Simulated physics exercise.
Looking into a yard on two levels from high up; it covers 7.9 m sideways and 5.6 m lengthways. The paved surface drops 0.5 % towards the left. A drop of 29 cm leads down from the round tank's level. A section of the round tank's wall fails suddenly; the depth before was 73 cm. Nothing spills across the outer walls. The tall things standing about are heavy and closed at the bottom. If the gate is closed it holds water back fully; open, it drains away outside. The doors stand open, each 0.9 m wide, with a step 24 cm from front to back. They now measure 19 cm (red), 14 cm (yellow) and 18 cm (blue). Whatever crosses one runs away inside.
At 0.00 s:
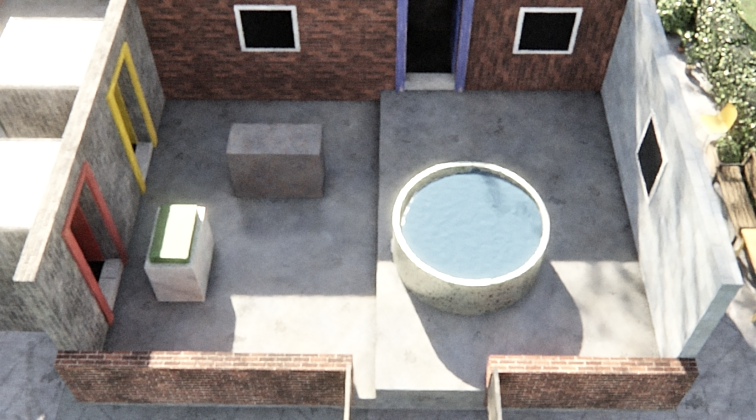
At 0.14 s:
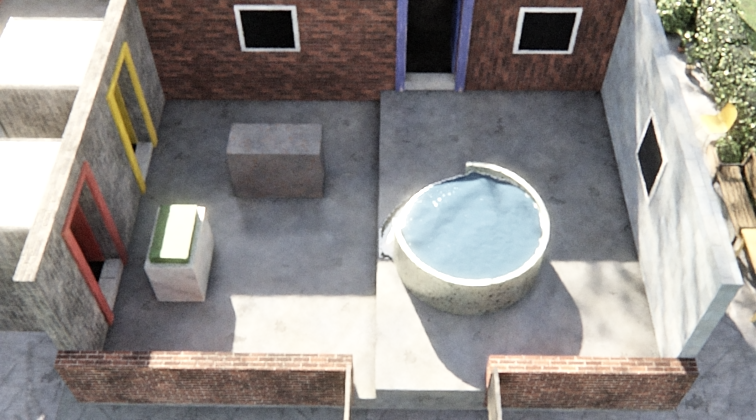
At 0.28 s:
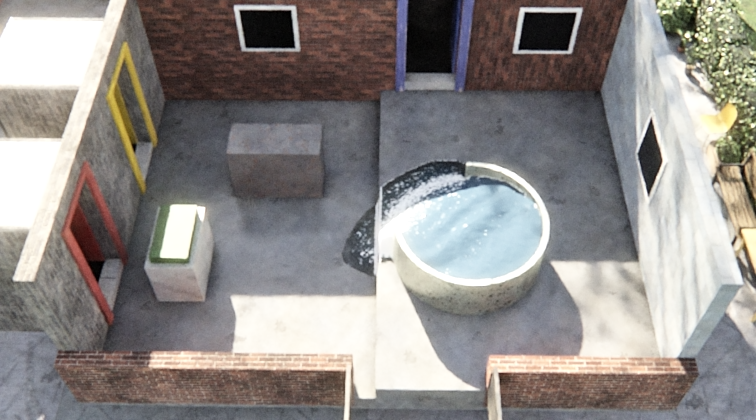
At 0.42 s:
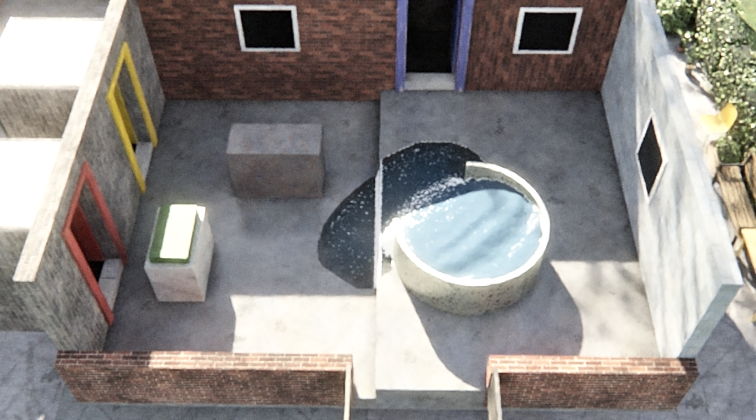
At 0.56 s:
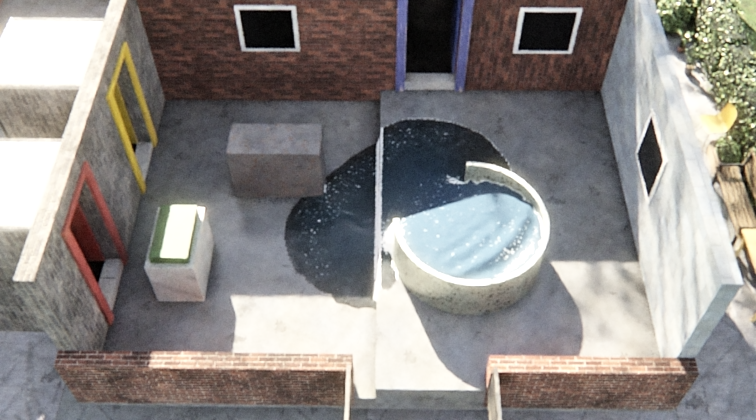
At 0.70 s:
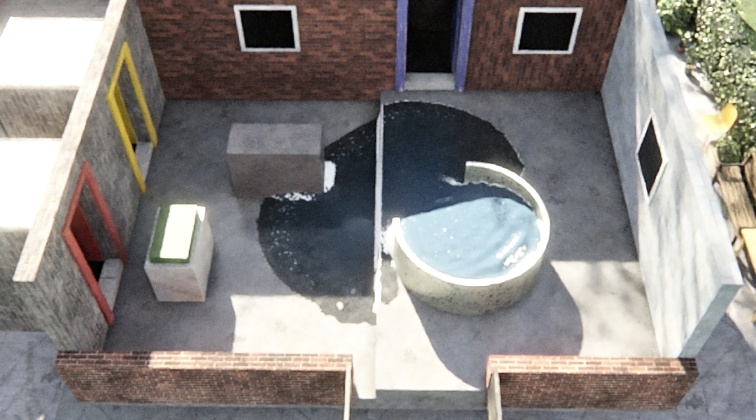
Walled yard with a round tank, its far-side wall breaking open and dark water spreading across the paving and down the step leftwards.
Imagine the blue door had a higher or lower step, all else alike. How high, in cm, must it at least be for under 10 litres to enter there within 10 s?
At least 17 cm or so.
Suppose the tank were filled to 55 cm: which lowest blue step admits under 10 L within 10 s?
About 12.0 cm.
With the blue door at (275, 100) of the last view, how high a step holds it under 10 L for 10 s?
Roughly 18 cm.
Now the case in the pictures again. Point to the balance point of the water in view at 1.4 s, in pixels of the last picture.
At about (404, 206).
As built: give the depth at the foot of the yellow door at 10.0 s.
Some 9.5 cm.
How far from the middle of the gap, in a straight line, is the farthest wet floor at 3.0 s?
About 5.4 m.
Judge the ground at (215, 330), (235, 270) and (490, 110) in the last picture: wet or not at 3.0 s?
In that order: Wet, flooded, flooded.
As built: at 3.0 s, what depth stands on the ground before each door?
In cm: Red 7, yellow 18, blue 13.
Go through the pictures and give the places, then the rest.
In the first frame, the round tank at (471, 223) is whole and still, 73 cm deep; the blue door at (432, 47) is dry.
In the second frame, water pours out on the far side and has run 0.3 m, to a hidden place; about 7 cm deep outside, 73 cm at the back.
In the third frame, water pours out on the far side and has run 0.8 m, to (349, 252); about 10 cm deep outside, 73 cm at the back.
In the fourth frame, the gap is on the far side, the front 1.2 m out at (420, 146); the back of the round tank holds 73 cm.
In the fifth frame, water pours out on the far side and has run 1.8 m, to (406, 123); about 6 cm deep outside, 68 cm at the back.
In the sixth frame, water pours out on the far side and has run 2.3 m, to (272, 198); about 5 cm deep outside, 58 cm at the back; the blue door at (432, 47), 2.8 m from the gap, is still 0.4 m from the nearest water.
After 1.4 s water covers 35 % of the floor, deepest (40 cm) near (327, 192); 18 cm at the blue door, 0 litres in over its 18 cm step.
After 3.0 s water covers 55 % of the floor, deepest (35 cm) near (176, 100); 13 cm at the blue door, 6 litres in over its 18 cm step.
After 10.0 s water covers 85 % of the floor, deepest (18 cm) near (224, 226); 2 cm at the blue door, 7 litres in over its 18 cm step.
At the blue door as built, the water arrived by 0.9 s and peaked near 21 cm at 1.8 s.
With a step of 15 cm, 20 litres would have come in within the 10 s; with 20.5 cm, 2 litres. So under 10 litres takes about 17 cm.
